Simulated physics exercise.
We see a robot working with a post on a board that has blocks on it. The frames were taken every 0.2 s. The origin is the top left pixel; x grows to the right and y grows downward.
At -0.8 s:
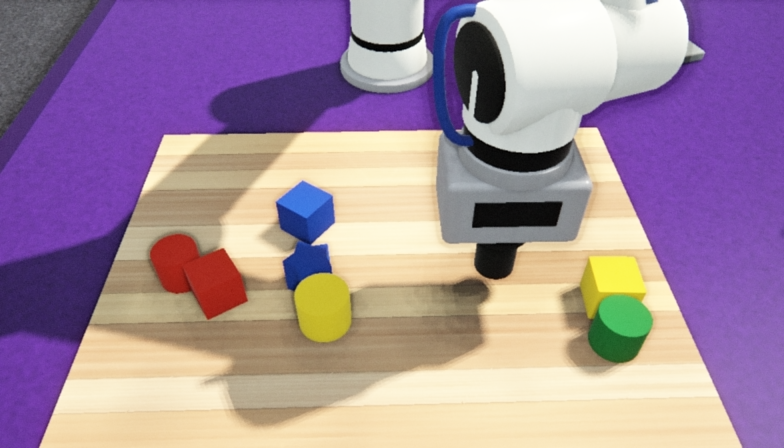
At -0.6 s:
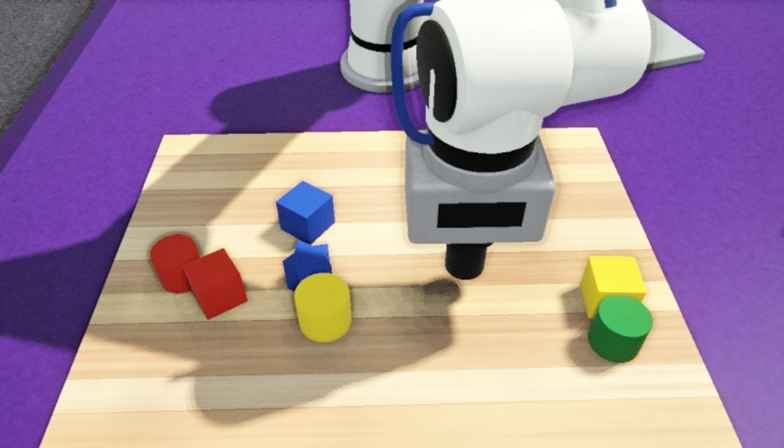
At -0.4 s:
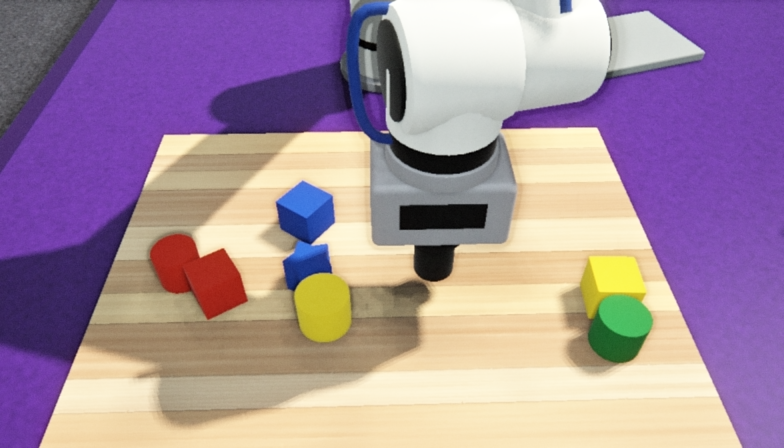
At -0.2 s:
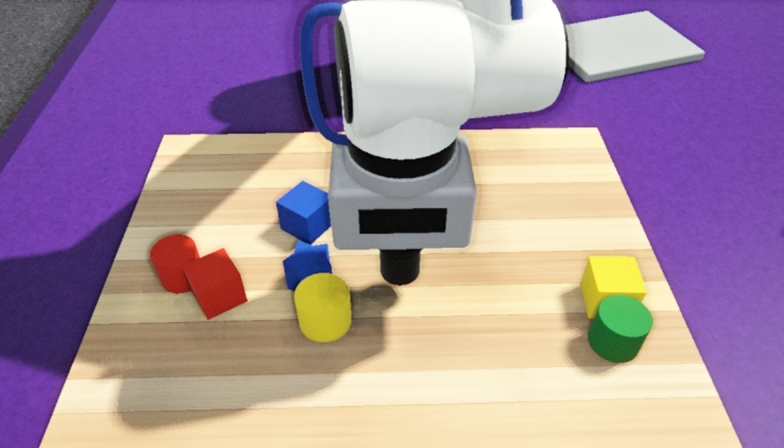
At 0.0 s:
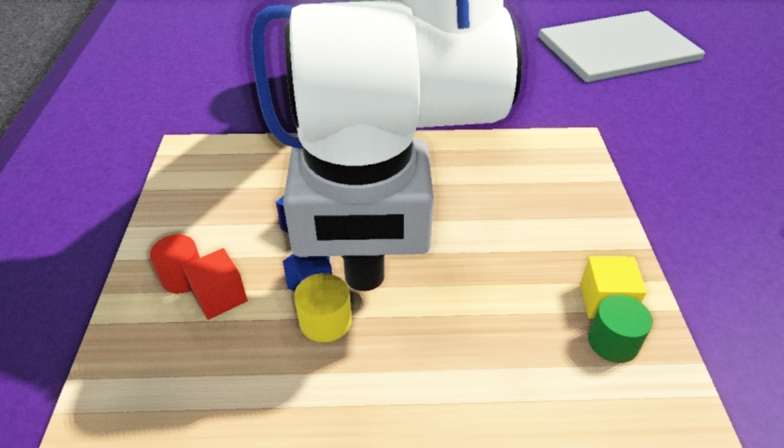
On a wooden board over purple, a white robot arm sliding its black post steadily left toward coloured blocks that stay still.
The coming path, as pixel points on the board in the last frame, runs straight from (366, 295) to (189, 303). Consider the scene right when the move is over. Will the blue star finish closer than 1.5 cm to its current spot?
No, it doesn't check out.
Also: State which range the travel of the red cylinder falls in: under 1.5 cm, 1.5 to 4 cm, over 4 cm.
The answer here is from 1.5 to 4 cm.
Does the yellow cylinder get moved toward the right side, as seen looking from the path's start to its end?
No
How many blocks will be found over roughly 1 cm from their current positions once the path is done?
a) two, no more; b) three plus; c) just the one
b (three plus)
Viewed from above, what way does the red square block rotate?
Top view: Clockwise.
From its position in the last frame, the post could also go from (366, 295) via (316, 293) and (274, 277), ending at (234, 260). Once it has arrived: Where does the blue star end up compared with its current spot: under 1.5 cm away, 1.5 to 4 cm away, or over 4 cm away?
Beyond 4 cm.
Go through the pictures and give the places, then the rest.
In the first picture, tip of the post at (494, 265), middles of tops, red cylinder at (173, 250), red square block at (211, 269), blue star at (308, 257), yellow cylinder at (322, 293).
In the second picture, post at (464, 266), nothing pushed.
In the third picture, post at (433, 267), nothing pushed.
In the fourth picture, post at (400, 271), nothing pushed.
In the fifth picture, post at (365, 277), red cylinder at (173, 250), red square block at (211, 269), blue star at (308, 257), yellow cylinder at (322, 293).
The first path, step by step. One third of the way, post at (303, 279); blue star at (278, 249), turned 55° clockwise; yellow cylinder at (286, 308).
Two thirds of the way, post at (243, 282); red cylinder at (166, 247); red square block at (191, 271); blue star at (256, 244), turned 105° clockwise; yellow cylinder at (280, 309).
At the end, post at (182, 285); red cylinder at (149, 240); red square block at (136, 274), turned 30° clockwise; blue star at (256, 244), turned 110° clockwise; yellow cylinder at (280, 309).
